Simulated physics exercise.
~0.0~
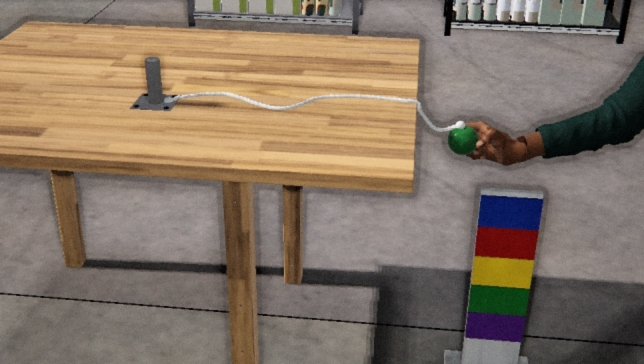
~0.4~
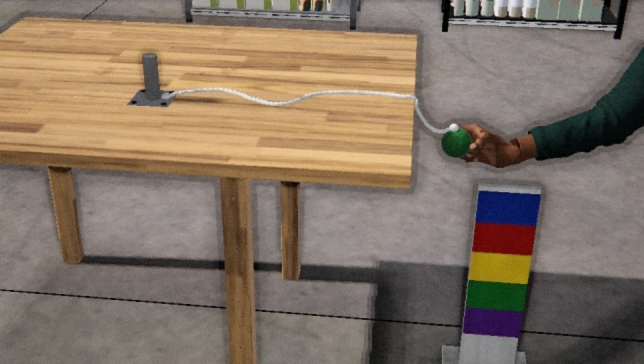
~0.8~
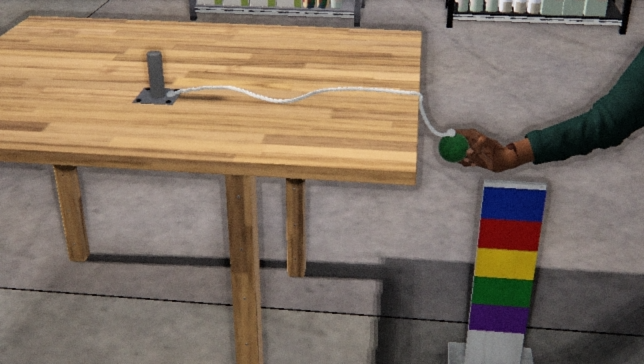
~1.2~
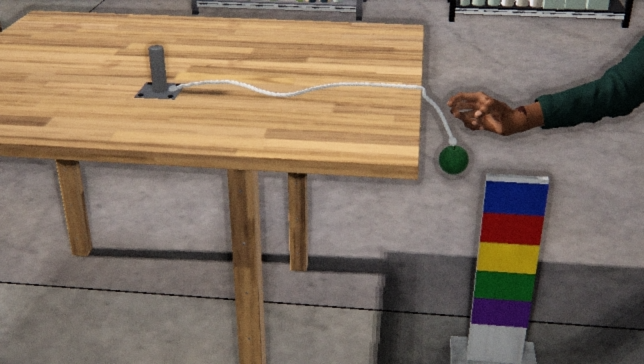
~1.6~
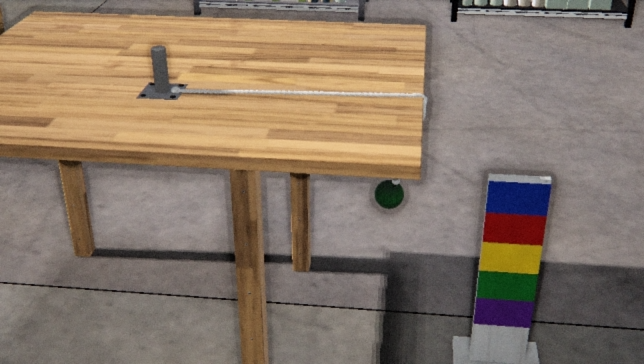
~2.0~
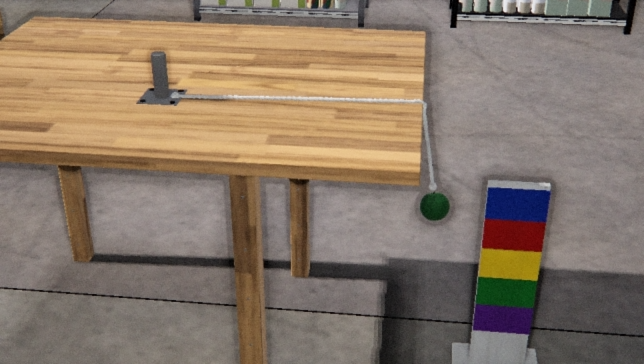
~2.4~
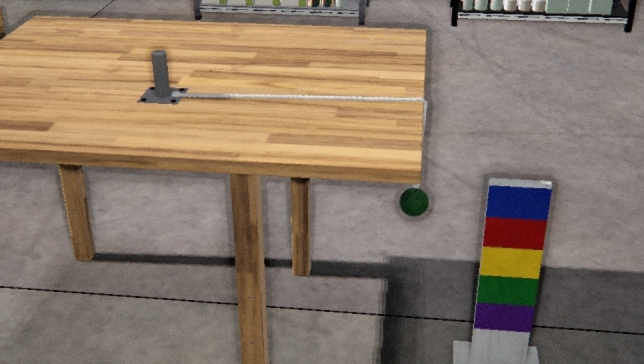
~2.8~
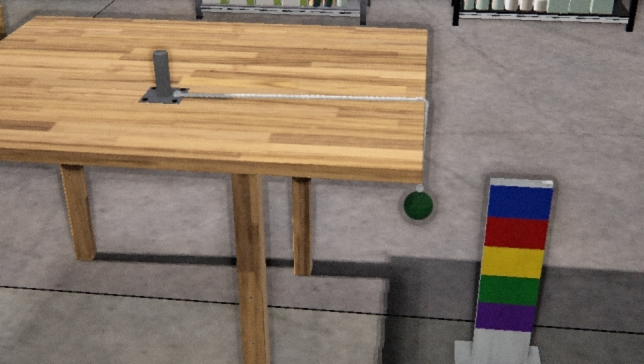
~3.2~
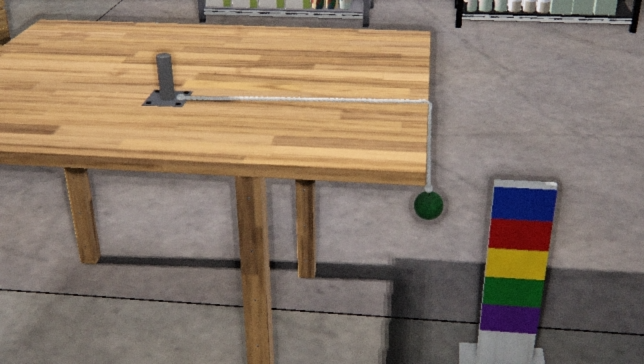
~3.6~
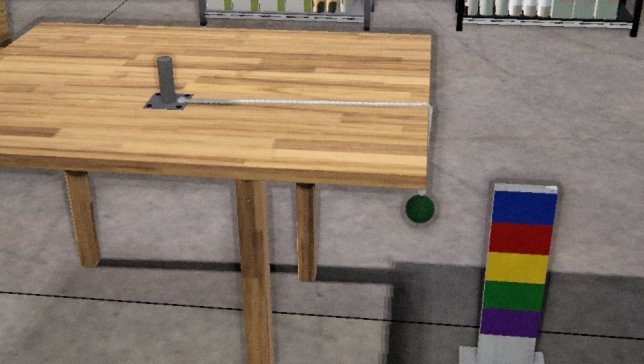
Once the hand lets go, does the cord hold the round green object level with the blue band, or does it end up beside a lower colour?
The cord holds it with its middle level with the blue band, where it hangs just past the table edge, still swaying slightly.
